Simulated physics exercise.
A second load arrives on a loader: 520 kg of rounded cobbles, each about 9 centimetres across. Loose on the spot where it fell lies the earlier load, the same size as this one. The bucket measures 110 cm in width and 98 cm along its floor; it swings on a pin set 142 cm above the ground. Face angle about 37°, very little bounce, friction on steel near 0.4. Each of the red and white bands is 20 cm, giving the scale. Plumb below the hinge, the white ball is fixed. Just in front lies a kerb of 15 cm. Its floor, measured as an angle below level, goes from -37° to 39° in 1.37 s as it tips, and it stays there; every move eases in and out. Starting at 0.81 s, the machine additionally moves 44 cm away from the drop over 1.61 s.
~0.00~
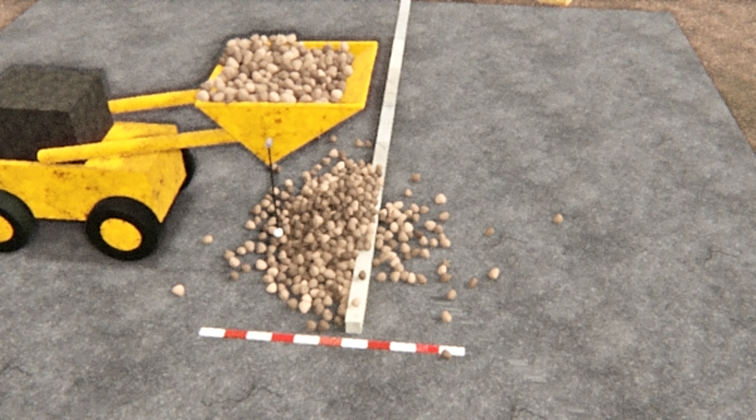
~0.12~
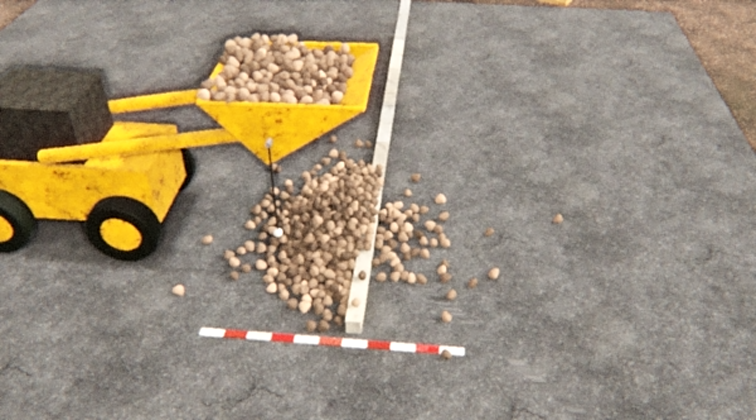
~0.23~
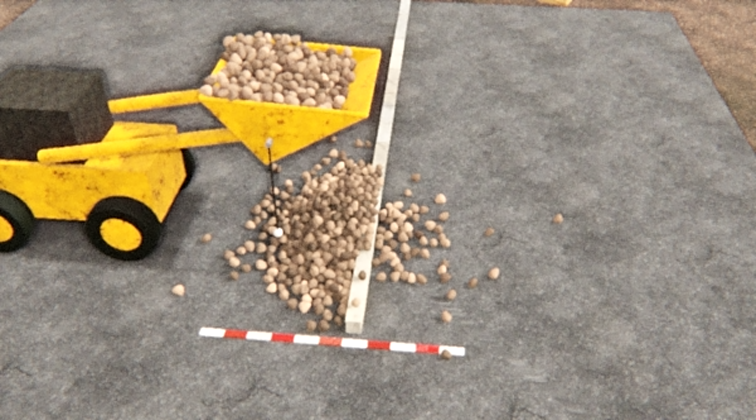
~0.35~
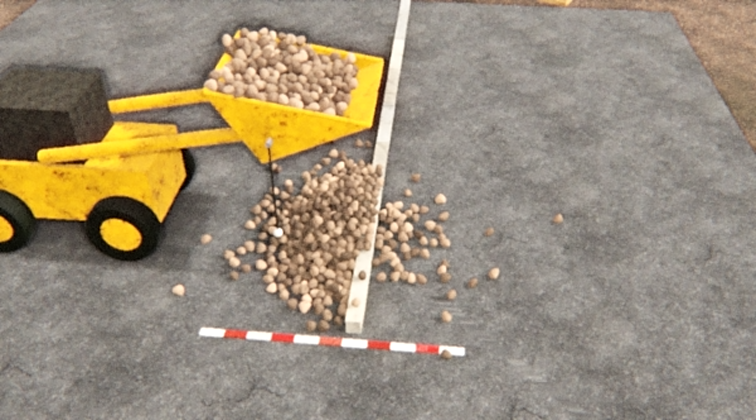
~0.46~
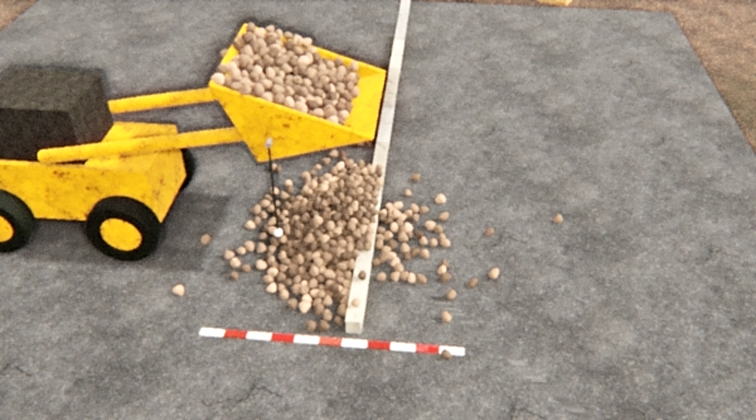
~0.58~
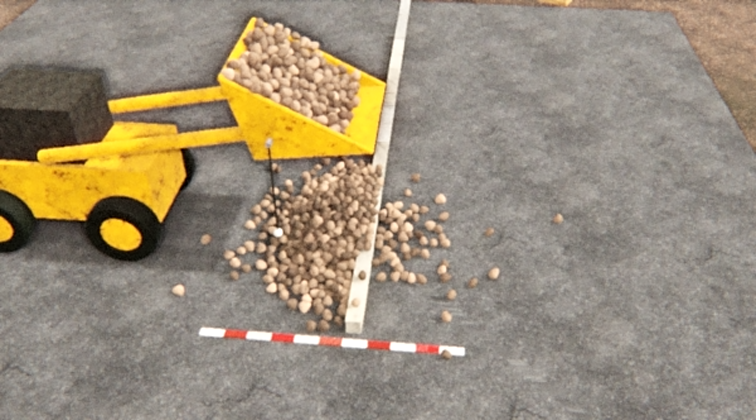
On a grey paved surface, a small yellow loader held a bucket heaped with round stones above a loose pile lying across a pale kerb, and the bucket's back rose as its front edge lowered.
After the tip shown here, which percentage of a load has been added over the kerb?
Roughly 75 out of 100.
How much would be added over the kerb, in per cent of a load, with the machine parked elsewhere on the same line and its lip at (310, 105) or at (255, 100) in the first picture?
First place: Roughly 20 %; second place: Roughly 0 %.
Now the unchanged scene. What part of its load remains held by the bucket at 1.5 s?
Estimate: 35 % remaining inside, roughly.
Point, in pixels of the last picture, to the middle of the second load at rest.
In the last view, somewhere near (401, 228).
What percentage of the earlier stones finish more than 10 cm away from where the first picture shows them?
About 10 %.
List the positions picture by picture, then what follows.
In the first frame, the bucket is at -37°, its lip at (363, 106); the top of the load is at (258, 49). The earlier load is highest near (340, 214), 31 cm above ground level, 90 % on this side of the kerb, 10 % over the kerb.
In the second frame, the bucket is at -35°, its lip at (364, 109); the top of the load is at (256, 48); the stones move at 0.1 m/s on average.
In the third frame, the bucket is at -31°, its lip at (367, 115); the top of the load is at (251, 46); the stones move at 0.2 m/s on average.
In the fourth frame, lip at (370, 126), floor tilted -25°, highest stones at (246, 45); the stones move at 0.3 m/s on average.
In the fifth frame, the bucket is at -17°, its lip at (372, 138); the top of the load is at (250, 39); the stones move at 0.4 m/s on average.
In the sixth frame, lip at (373, 152), floor tilted -8°, highest stones at (260, 36); the stones move at 0.4 m/s on average.
After 1.0 s the floor is at 27°; in per cent of one load, 98 in the bucket, 92 on this side of the kerb, 10 over the kerb; the foremost stones are at (477, 279).
After 1.5 s the floor is at 39°; in per cent of one load, 35 in the bucket, 124 on this side of the kerb, 41 over the kerb; the foremost stones are at (477, 279).
After 2.9 s the floor is at 39°; in per cent of one load, 0 in the bucket, 115 on this side of the kerb, 85 over the kerb; the foremost stones are at (568, 242).
After 5.5 s the floor is at 39°; in per cent of one load, 0 in the bucket, 115 on this side of the kerb, 85 over the kerb; the foremost stones are at (568, 242). Net gain over the kerb, 75.
